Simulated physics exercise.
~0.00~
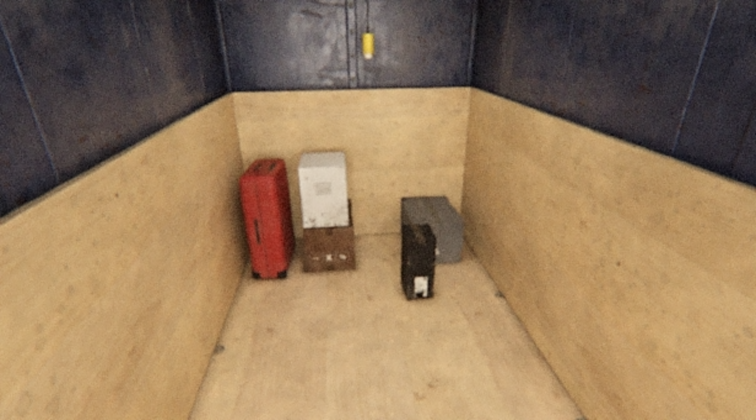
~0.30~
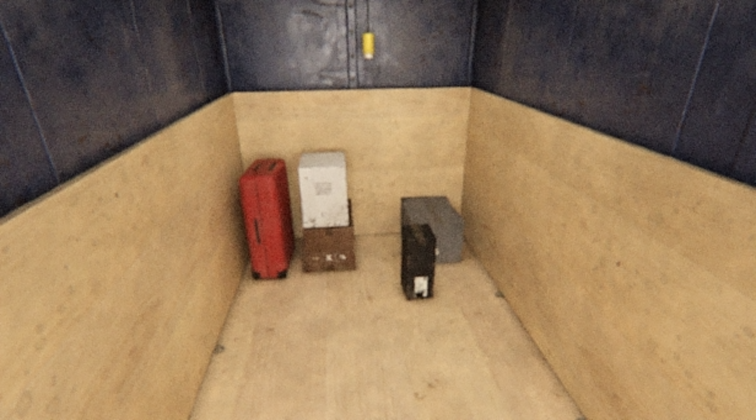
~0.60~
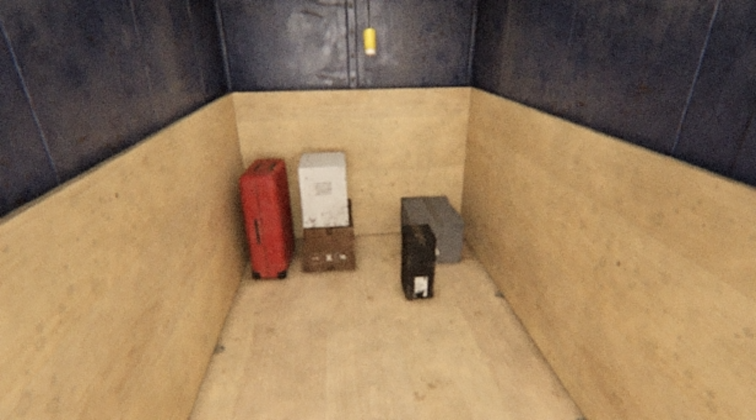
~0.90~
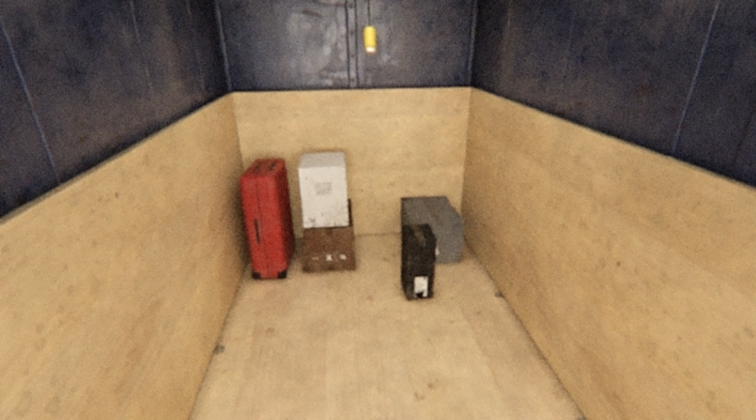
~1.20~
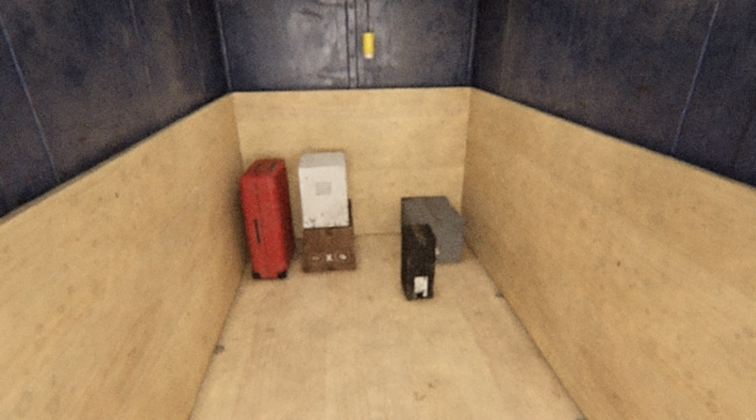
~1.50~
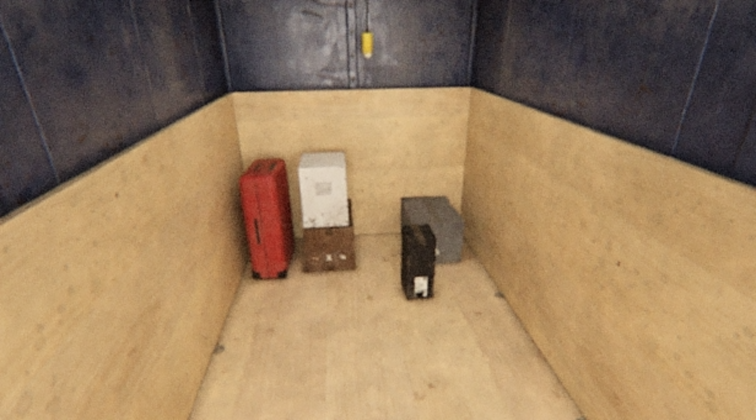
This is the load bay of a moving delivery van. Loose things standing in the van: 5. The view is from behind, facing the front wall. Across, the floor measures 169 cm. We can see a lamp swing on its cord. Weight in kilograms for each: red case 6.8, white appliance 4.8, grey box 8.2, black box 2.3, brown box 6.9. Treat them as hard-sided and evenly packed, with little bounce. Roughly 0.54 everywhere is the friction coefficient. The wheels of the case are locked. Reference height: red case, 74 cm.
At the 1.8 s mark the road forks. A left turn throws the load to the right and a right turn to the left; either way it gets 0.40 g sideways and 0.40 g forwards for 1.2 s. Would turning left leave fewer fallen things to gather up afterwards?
The cargo comes off best on a right turn.
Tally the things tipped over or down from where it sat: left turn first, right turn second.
Heading left gives 1 while heading right gives 0.
Turning left. By 2.40 s, push 0.40 g forwards, 0.40 g right; red case tilted 6° near (275, 217); white appliance 4 cm from its spot near (329, 187); grey box 3 cm from its spot.
By 2.80 s, push 0.33 g forwards, 0.33 g right; red case tilted 21° near (295, 214); white appliance 23 cm from its spot near (351, 181); black box 10 cm from its spot.
By 3.20 s, no push; white appliance tilted 54° near (382, 190); red case tilted 25° near (296, 214); black box 11 cm from its spot.
When it is over (3.8 s), down from where it sat, white appliance; not toppled but over 15 cm from the start, red case; the other 3 within 15 cm of the start. In the last view, red case near (296, 214), white appliance near (387, 199).
Turning right instead, nothing is lost, 0 of 5 in all.
